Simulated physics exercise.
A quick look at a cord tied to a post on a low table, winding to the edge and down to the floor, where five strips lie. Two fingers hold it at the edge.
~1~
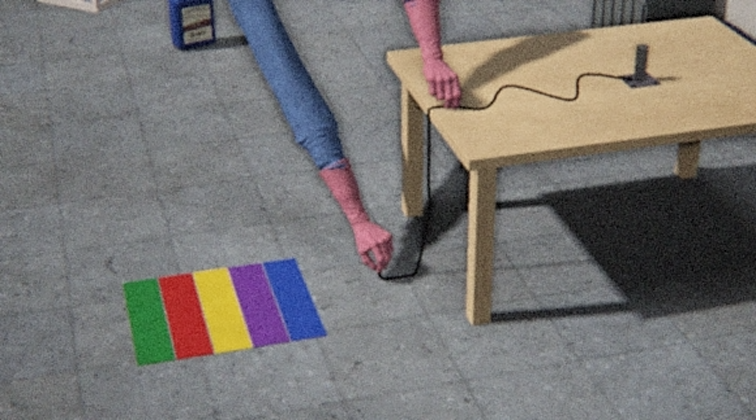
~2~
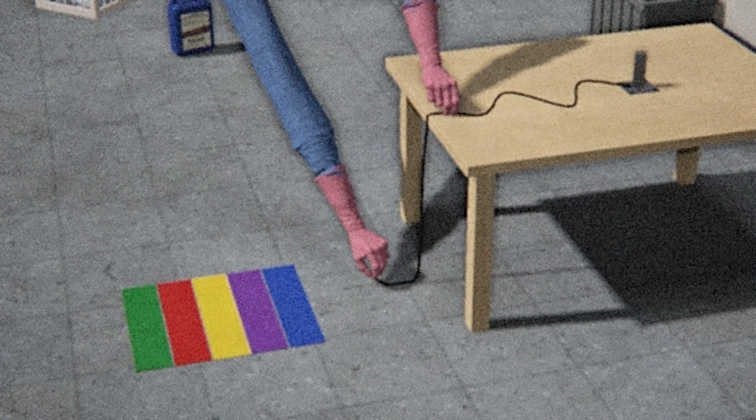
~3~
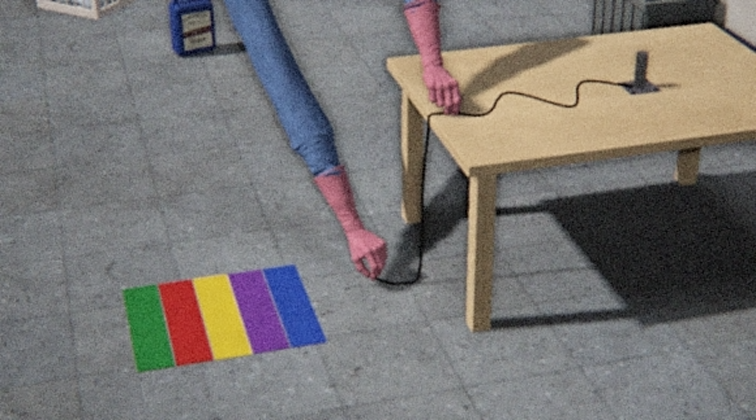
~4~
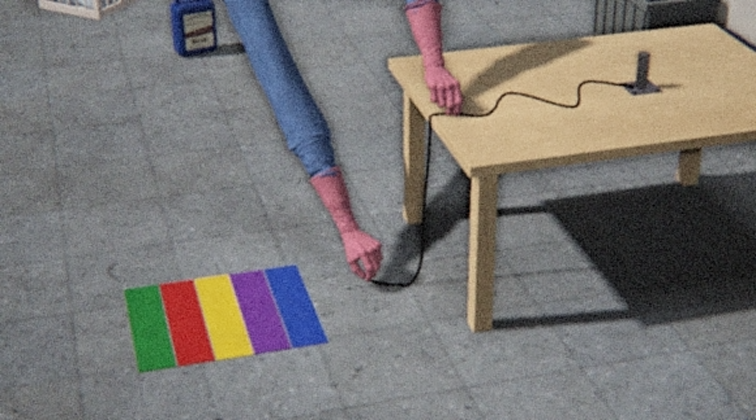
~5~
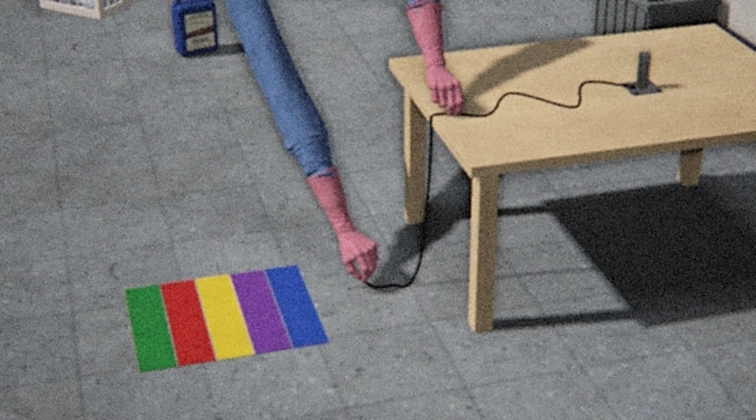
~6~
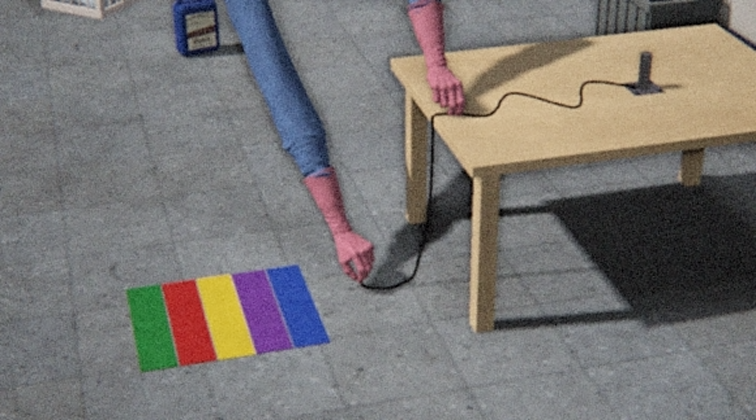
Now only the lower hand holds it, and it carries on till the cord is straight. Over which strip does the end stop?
Over green.
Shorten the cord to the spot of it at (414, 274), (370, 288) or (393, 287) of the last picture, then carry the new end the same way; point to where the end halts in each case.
The places are (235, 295), (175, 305) and (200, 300).
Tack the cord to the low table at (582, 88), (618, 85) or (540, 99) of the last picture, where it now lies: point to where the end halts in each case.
Near (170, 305), (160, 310) and (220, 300).
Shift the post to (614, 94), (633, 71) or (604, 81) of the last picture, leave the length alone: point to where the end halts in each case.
In that order: (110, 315), (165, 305) and (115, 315).
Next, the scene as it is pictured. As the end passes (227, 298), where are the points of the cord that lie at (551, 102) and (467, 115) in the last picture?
About (503, 107), and the other about (419, 171).
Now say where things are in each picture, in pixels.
End (377, 269); blue (304, 323); purple (267, 329); yellow (229, 335); red (192, 341); green (153, 347), in the first picture.
End (372, 276); cord through (591, 81) (562, 106) (496, 100) (438, 114) (422, 191) (419, 265), in the second picture.
End (371, 276), in the third picture.
End (366, 278); cord through (593, 82) (565, 106) (499, 101) (441, 114) (425, 192) (420, 266), in the fourth picture.
End (362, 278), in the fifth picture.
End (358, 279); cord through (596, 82) (567, 107) (501, 101) (443, 114) (431, 191) (417, 266), in the sixth picture.
Early on, end near (227, 298); over yellow.
Midway, end near (180, 305); over red.
At the end of the slack, end near (151, 309); over green. The end stops over the green strip.
